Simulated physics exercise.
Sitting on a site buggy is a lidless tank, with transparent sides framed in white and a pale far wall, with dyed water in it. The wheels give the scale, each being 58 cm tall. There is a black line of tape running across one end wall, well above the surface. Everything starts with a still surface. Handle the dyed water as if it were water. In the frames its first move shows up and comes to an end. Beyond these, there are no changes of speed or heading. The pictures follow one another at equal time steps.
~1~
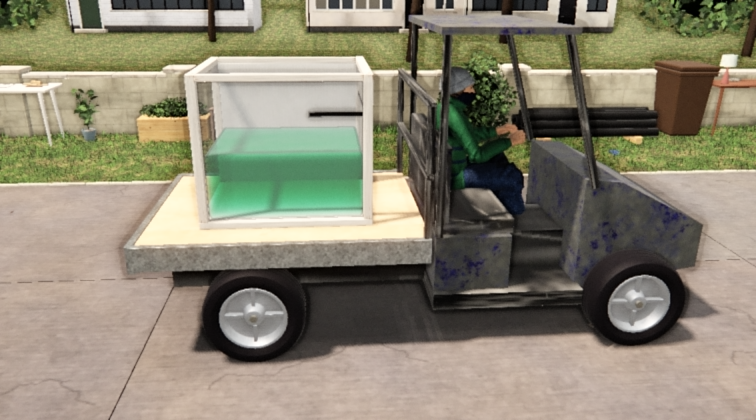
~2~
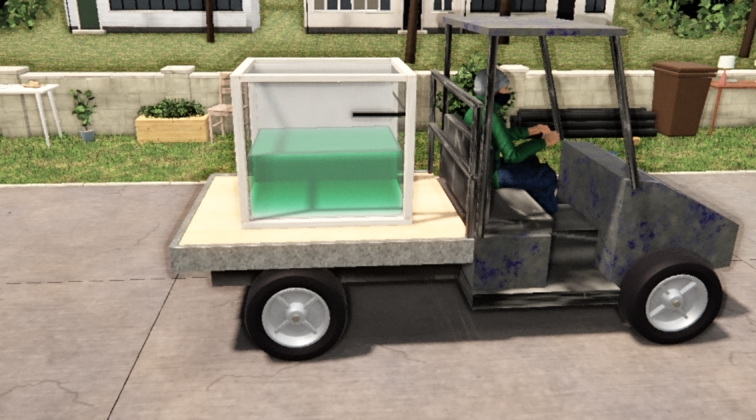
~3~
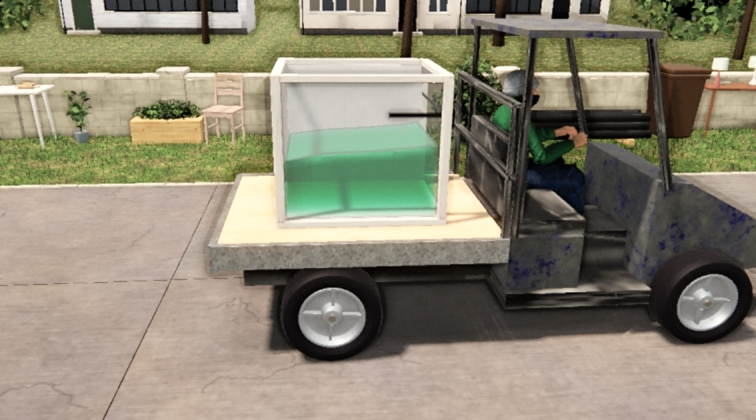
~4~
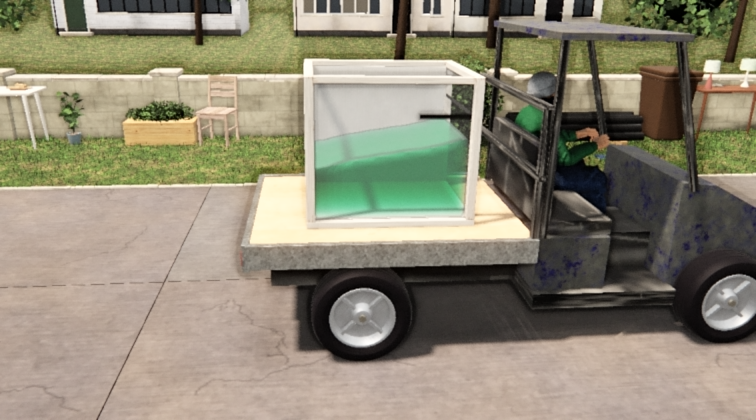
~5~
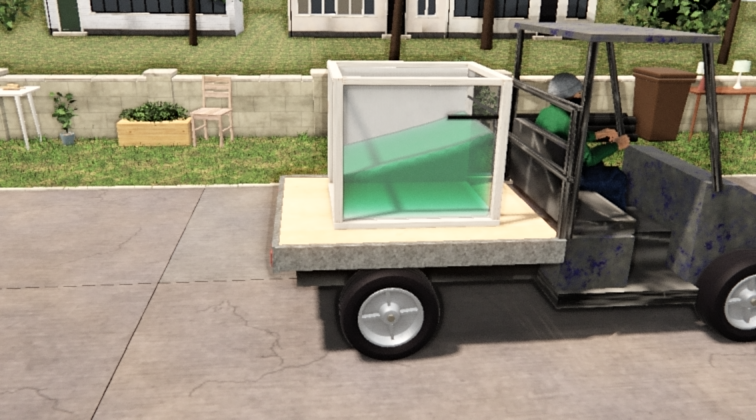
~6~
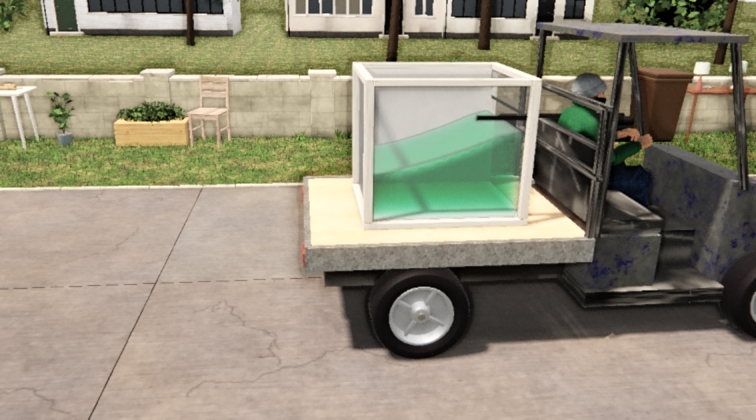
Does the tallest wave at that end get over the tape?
My guess is it won't climb high enough.
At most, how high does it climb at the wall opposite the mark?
Roughly 53 centimetres.
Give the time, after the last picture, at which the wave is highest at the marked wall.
1.1 s.
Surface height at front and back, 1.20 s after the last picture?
At that moment it stands around 52 cm in front and around 30 cm behind.
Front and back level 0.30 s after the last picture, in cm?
I'd say some 38 centimetres in front and some 42 centimetres behind.
Then, 0.30 s after the last picture, front 38 cm, middle 39 cm, back 41 cm above the floor; no loss so far.
Then, 0.75 s after the last picture, front 32 cm, middle 40 cm, back 44 cm above the floor; no loss so far.
Then, 1.20 s after the last picture, front 52 cm, middle 38 cm, back 30 cm above the floor; no loss so far.
Then, 2.98 s after the last picture, the waves are smaller; the highest at the front wall was 54 cm, at 1.15 s after the last picture, against a line at 62 cm.
